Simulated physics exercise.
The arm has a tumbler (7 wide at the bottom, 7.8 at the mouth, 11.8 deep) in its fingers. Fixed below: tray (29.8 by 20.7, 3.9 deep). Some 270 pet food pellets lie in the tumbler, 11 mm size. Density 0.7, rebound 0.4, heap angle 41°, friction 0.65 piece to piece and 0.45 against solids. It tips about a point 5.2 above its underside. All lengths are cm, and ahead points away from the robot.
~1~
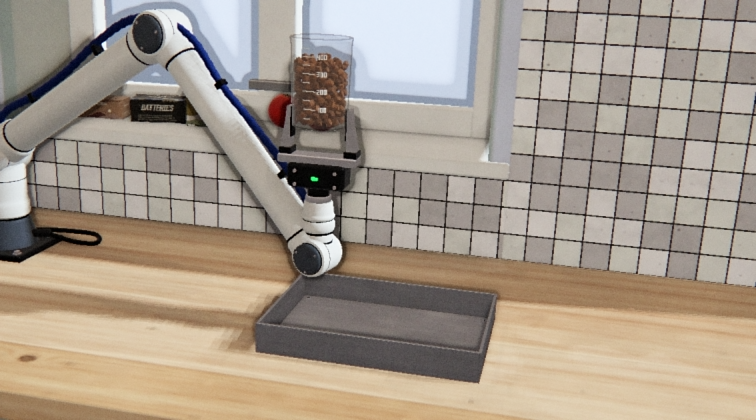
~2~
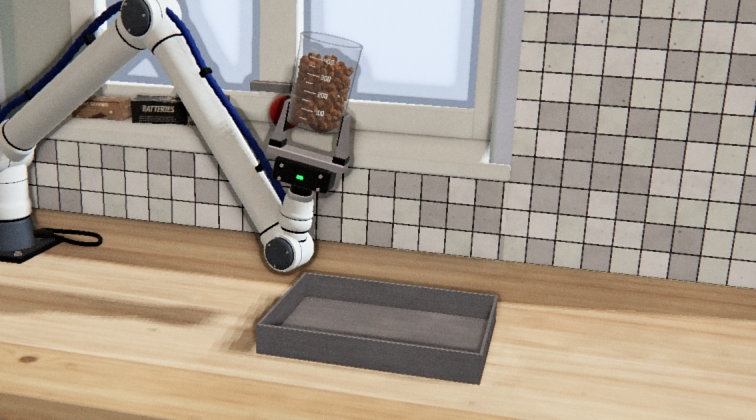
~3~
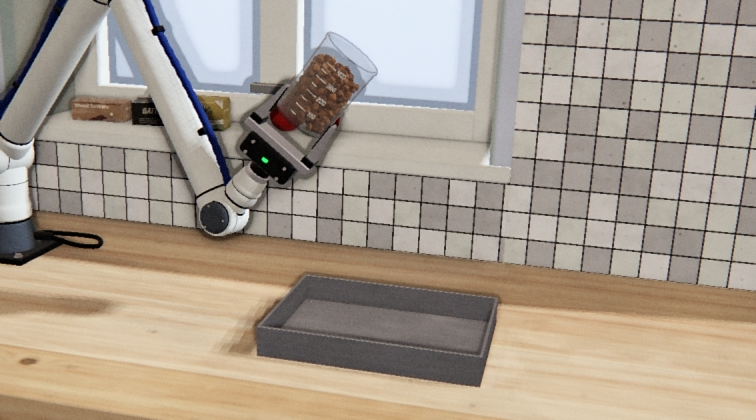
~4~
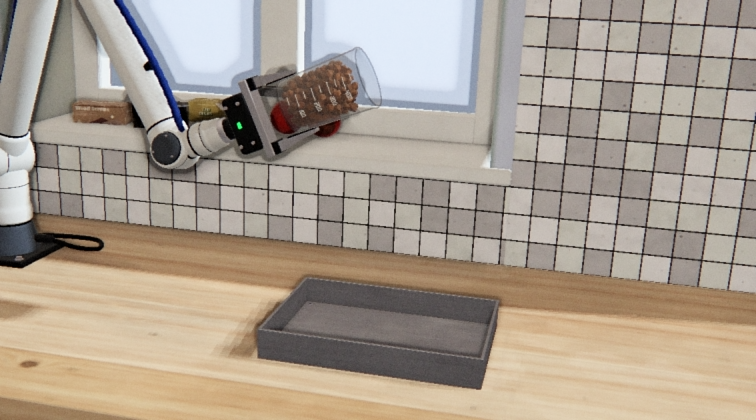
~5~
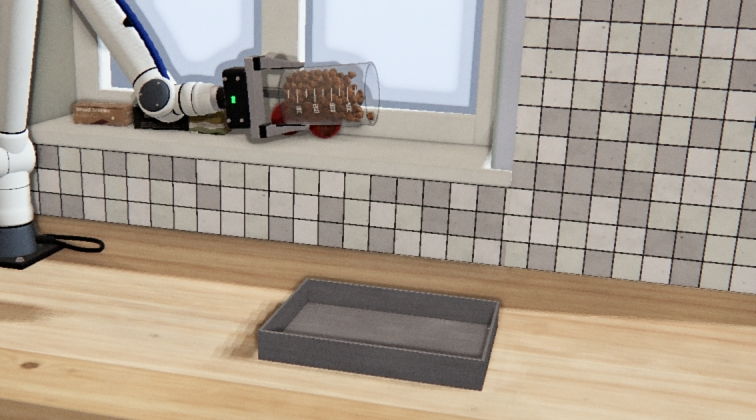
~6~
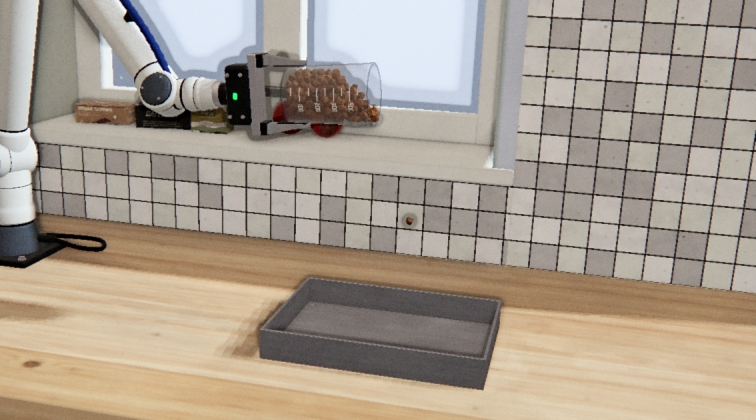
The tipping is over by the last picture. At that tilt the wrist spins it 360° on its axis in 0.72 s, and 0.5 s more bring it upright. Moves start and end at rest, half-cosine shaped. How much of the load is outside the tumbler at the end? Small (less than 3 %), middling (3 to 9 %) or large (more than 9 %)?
Answer: Large; more than 9 % of the pet food pellets finish outside the tumbler.
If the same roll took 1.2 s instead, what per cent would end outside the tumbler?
In that case some 25 per cent.
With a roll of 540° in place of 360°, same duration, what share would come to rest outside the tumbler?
In that case some 15 per cent.
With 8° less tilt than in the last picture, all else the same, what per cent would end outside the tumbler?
In that case some 5 per cent.
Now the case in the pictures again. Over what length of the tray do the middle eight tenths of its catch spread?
About 14 cm.
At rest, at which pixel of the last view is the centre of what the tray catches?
At about (430, 338).
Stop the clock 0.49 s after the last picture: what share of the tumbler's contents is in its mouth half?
Roughly 40 per cent.
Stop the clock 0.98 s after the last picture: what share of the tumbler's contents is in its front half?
About 45 per cent.
Then, 0.49 s after the last picture, tipped 86°, highest piece 38 above the table; 244 in the tumbler, 11 in the tray, 13 in flight or on a rim.
Then, 0.98 s after the last picture, tipped 41°, highest piece 38 above the table; 221 in the tumbler, 44 in the tray, 3 in flight or on a rim.
Then, 1.42 s after the last picture, upright, highest piece 41 above the table; 221 in the tumbler, 46 in the tray, 1 on the table or floor.
Then, 2.12 s after the last picture, upright, highest piece 41 above the table; 221 in the tumbler, 46 in the tray, 1 on the table or floor.
Final count, 221 in the tumbler, 46 in the tray, 1 on the table or floor. That is 18 % outside the tumbler.
